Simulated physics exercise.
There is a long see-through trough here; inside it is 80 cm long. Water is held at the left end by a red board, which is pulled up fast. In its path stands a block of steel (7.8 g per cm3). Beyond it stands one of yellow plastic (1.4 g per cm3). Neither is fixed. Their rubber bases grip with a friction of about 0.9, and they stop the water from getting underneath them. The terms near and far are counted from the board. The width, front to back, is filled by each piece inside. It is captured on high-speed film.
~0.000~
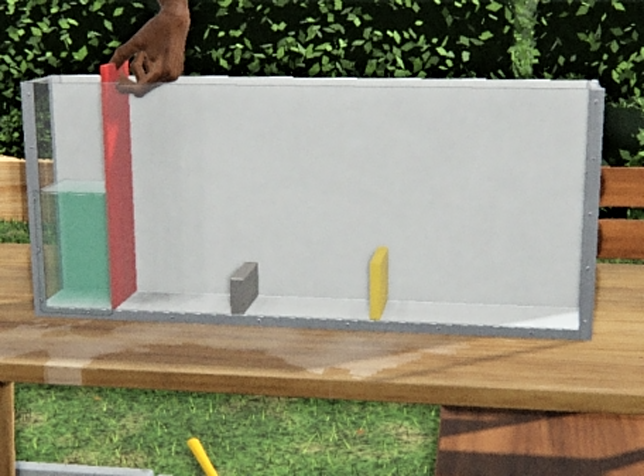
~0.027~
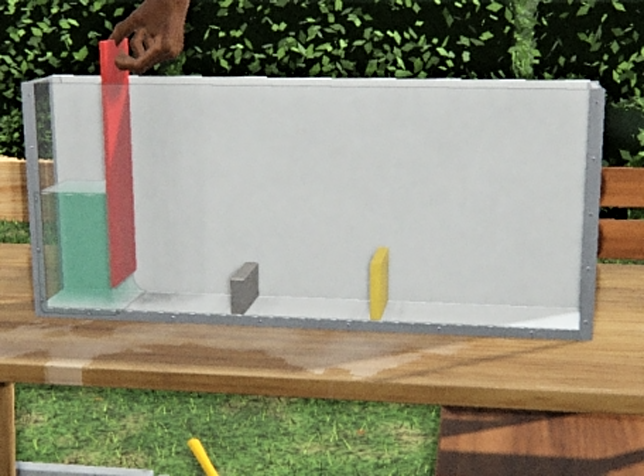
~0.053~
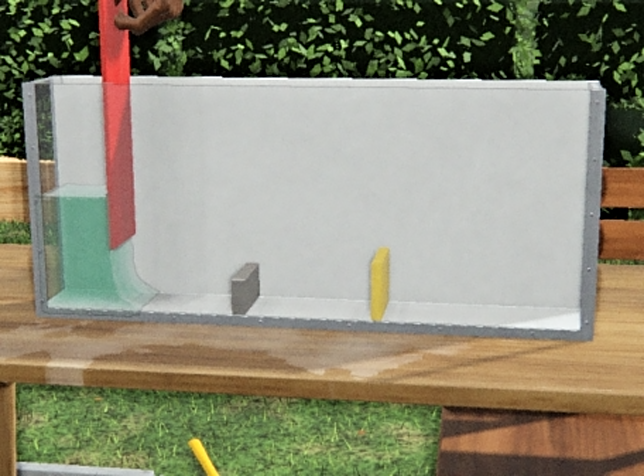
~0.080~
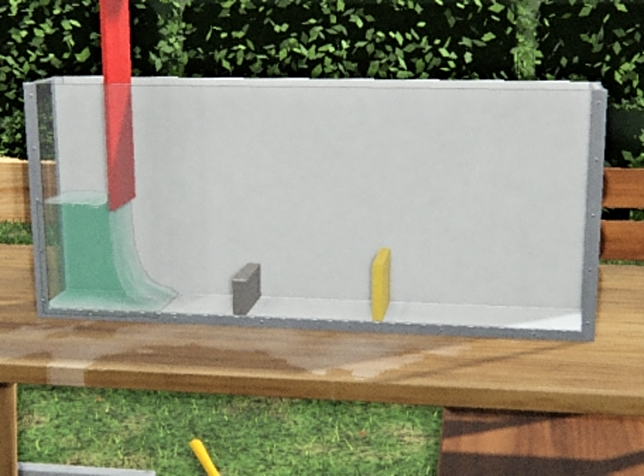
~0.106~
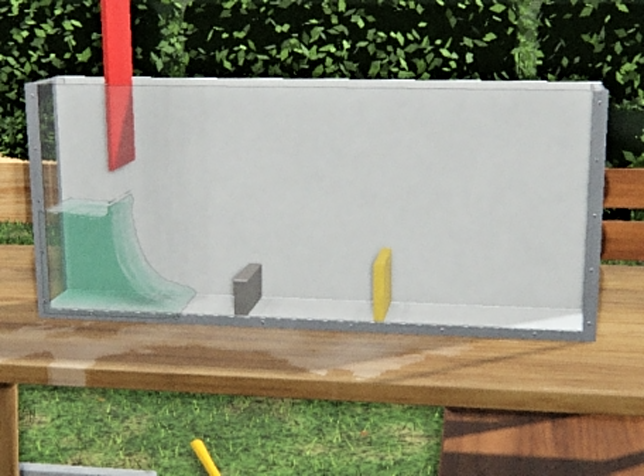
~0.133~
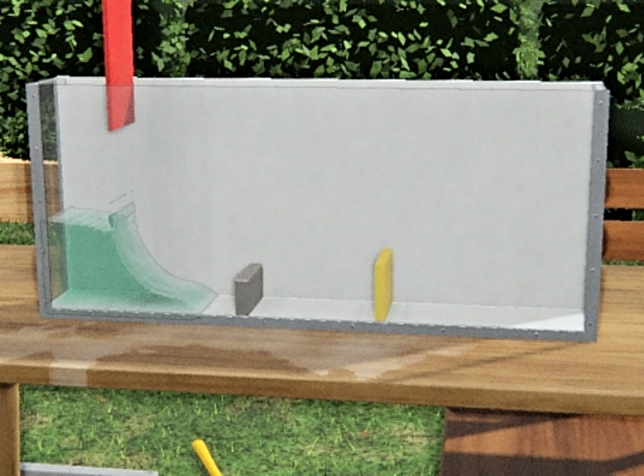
To begin with, a hand grips a red board that holds greenish water at the left end of a clear trough, with a grey block and a yellow block standing to the right. The hand pulls the board upward, and the water slumps and spreads rightward along the floor in a curved slope.
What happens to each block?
One by one: The near one topples; the far one topples.
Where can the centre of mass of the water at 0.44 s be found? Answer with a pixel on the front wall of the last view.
Centre of mass, front wall: Approx. (213, 284).
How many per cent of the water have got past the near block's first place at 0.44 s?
About 44 in a hundred, I'd say.
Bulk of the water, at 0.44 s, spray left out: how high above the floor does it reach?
Not counting spray, it tops out near 27.5 cm.
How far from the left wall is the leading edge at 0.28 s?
About 32 cm.
Then, 0.28 s in, the front has run 33 cm from the left wall, the near block leans 18° and the far block is upright.
Then, 0.44 s in, the near block lies flat and the far block is upright.
Then, 0.72 s in, the near block lies flat and the far block lies flat.
Finally, the near block lies flat and the far block lies flat; 30 per cent of the water is past where the far block first stood.
